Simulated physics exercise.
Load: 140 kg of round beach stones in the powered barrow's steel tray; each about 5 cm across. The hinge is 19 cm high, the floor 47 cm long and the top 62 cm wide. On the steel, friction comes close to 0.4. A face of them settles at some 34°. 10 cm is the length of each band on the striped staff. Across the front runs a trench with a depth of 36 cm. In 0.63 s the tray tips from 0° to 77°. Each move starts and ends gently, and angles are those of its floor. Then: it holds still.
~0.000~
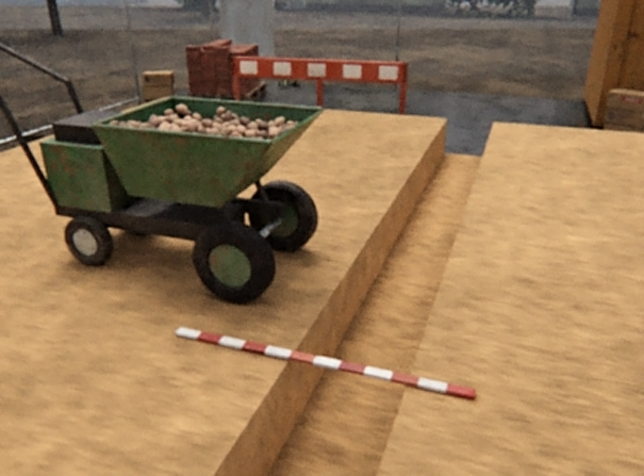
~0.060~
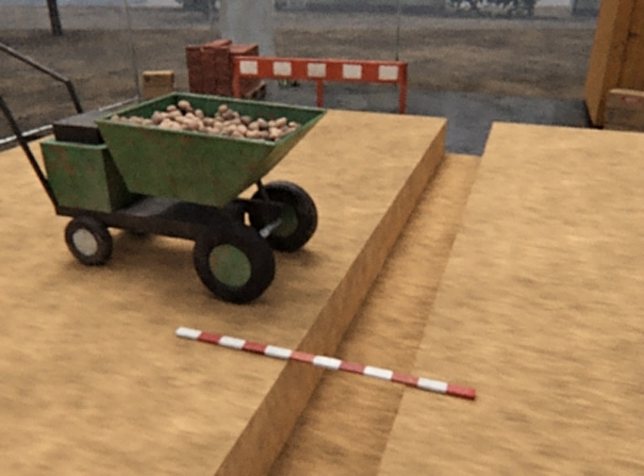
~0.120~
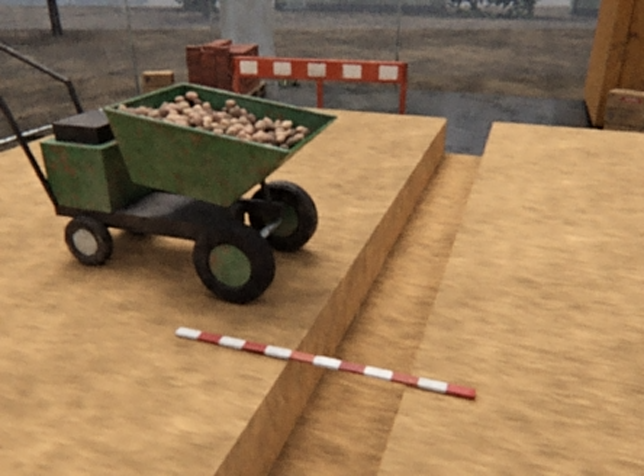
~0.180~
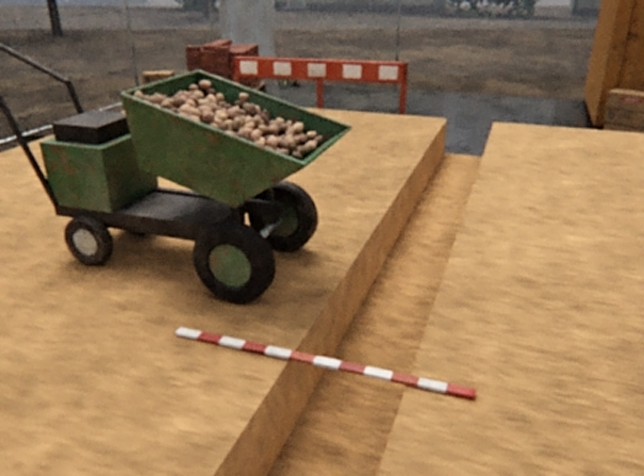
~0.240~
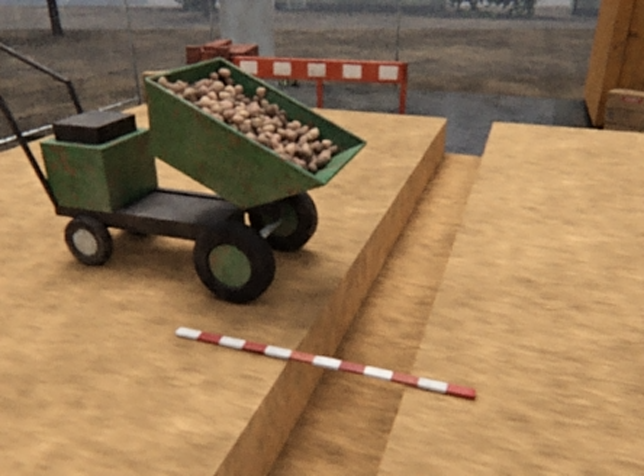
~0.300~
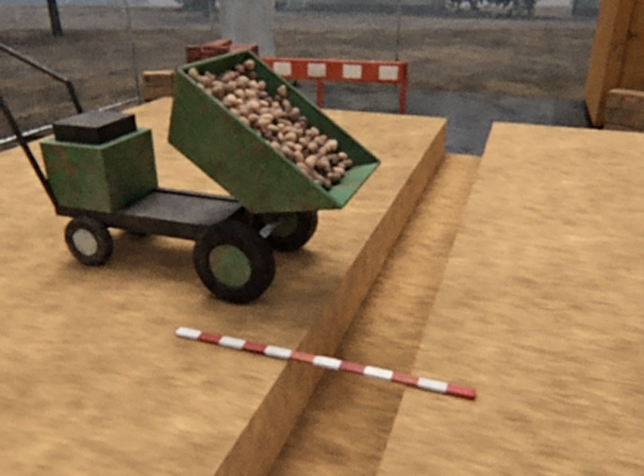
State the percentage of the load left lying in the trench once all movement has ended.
The share left there is about 59 per cent.
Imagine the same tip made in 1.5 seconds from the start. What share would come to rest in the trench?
Then roughly 80 percent.
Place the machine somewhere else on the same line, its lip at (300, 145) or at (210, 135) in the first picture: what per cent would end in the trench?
About 25 and 100 per cent.
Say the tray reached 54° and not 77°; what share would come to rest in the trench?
Then about 40 per cent.
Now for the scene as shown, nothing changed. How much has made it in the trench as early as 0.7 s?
By then, around 35 percent.
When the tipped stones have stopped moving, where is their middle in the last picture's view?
(420, 348).
After 0.5 s the floor is at 65°; 100 % in the tray; the foremost stones are at (371, 242).
After 0.7 s the floor is at 77°; 49 % in the tray, 33 % in the trench, 18 % past the trench; the foremost stones are at (486, 309).
After 1.1 s the floor is at 77°; 2 % in the tray, 56 % in the trench, 41 % past the trench; the foremost stones are past the picture's edge.
After 3.0 s the floor is at 77°; 0 % in the tray, 59 % in the trench, 41 % past the trench; the foremost stones are past the picture's edge.
